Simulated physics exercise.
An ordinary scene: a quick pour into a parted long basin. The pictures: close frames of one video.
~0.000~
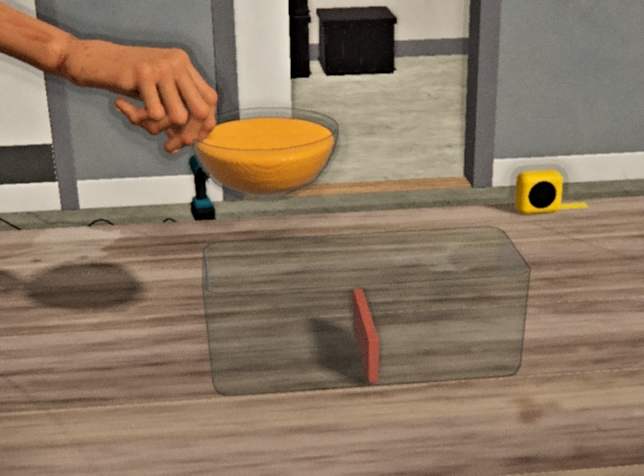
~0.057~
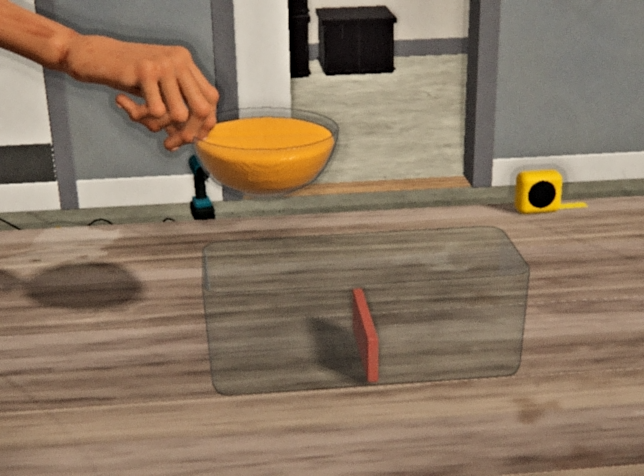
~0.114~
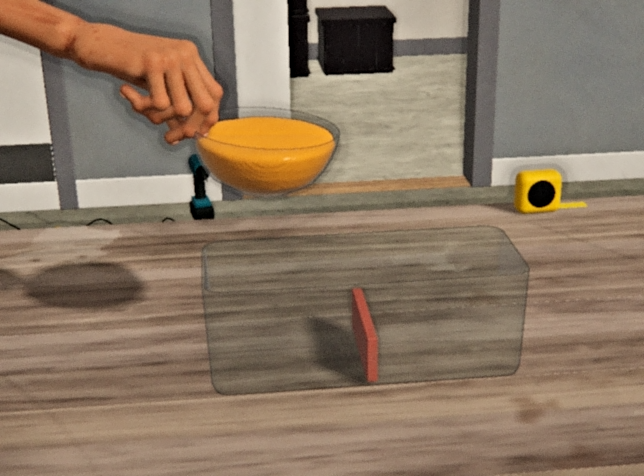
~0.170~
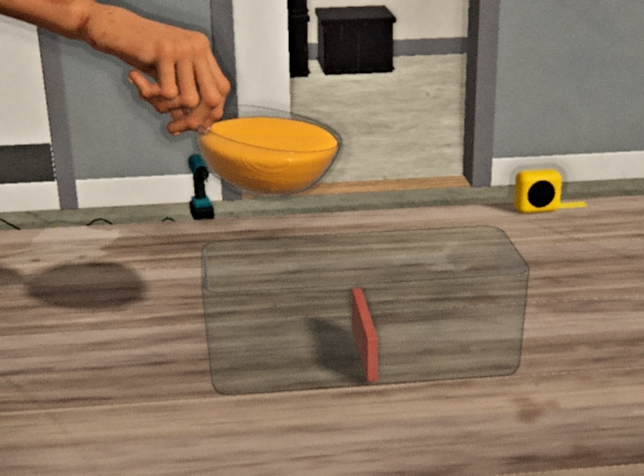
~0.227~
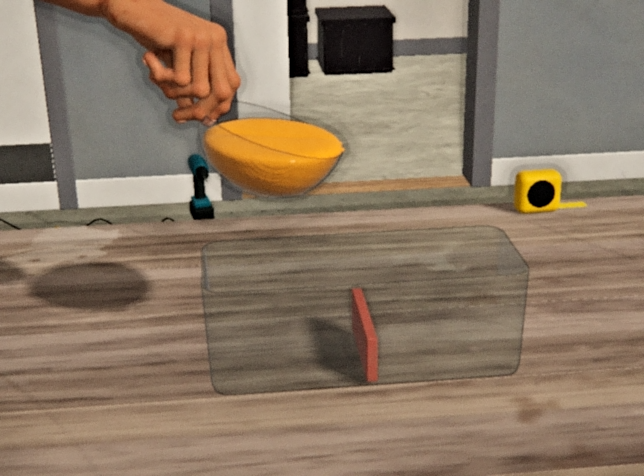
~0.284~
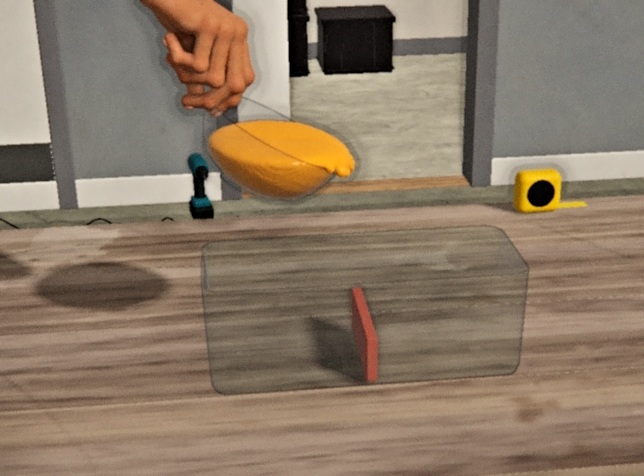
Glass bowl of orange juice tilting to the right above a clear divided basin as a hand raises its left side.
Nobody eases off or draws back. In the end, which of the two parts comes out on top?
Once still, the right segment will hold the most.
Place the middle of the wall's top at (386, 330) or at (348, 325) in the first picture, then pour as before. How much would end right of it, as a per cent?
Note - case one near 55 %, case two near 80 %.
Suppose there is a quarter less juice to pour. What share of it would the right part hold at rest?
That share would be some 70 parts in a hundred.
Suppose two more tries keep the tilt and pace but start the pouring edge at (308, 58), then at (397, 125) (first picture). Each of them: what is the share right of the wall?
First place gives some 65 %, second place some 95 %.
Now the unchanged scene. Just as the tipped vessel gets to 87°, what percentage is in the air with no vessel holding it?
I'd reckon some 30 per cent.
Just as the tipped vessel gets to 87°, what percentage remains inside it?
10 %.
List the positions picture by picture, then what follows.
In the first picture, it leans 0°; its right rim is at (337, 126); the juice meets the walls at (194, 140) and (333, 133); the long basin's rim runs from (204, 269) to (516, 251); the wall's top is at (365, 314).
In the second picture, it leans 1°; its right rim is at (337, 127); the juice meets the walls at (194, 138) and (333, 133).
In the third picture, it leans 5°; its right rim is at (338, 132); the juice meets the walls at (195, 135) and (334, 135).
In the fourth picture, it leans 11°; its right rim is at (340, 140); the juice meets the walls at (198, 135) and (337, 137).
In the fifth picture, it leans 20°; its right rim is at (341, 151); the juice meets the walls at (203, 135) and (338, 144); 3 per cent is over the edge.
In the sixth picture, it leans 30°; its right rim is at (340, 163); the juice meets the walls at (207, 138) and (326, 148); 10 per cent is over the edge.
Then, 0.58 s in, the tilt is 87° and 12 per cent is still to pour, 3 is left of the wall and 54 right of it.
Then, 0.80 s in, the tilt is 102° and 0 per cent is still to pour, 24 is left of the wall and 74 right of it.
Then, 1.03 s in, the tilt is 102° and 0 per cent is still to pour, 25 is left of the wall and 74 right of it.
Then, 1.28 s in, the tilt is 102° and 0 per cent is still to pour, 25 is left of the wall and 74 right of it.
Finally, 25 per cent lies left of the wall, 74 right of it and 1 outside.
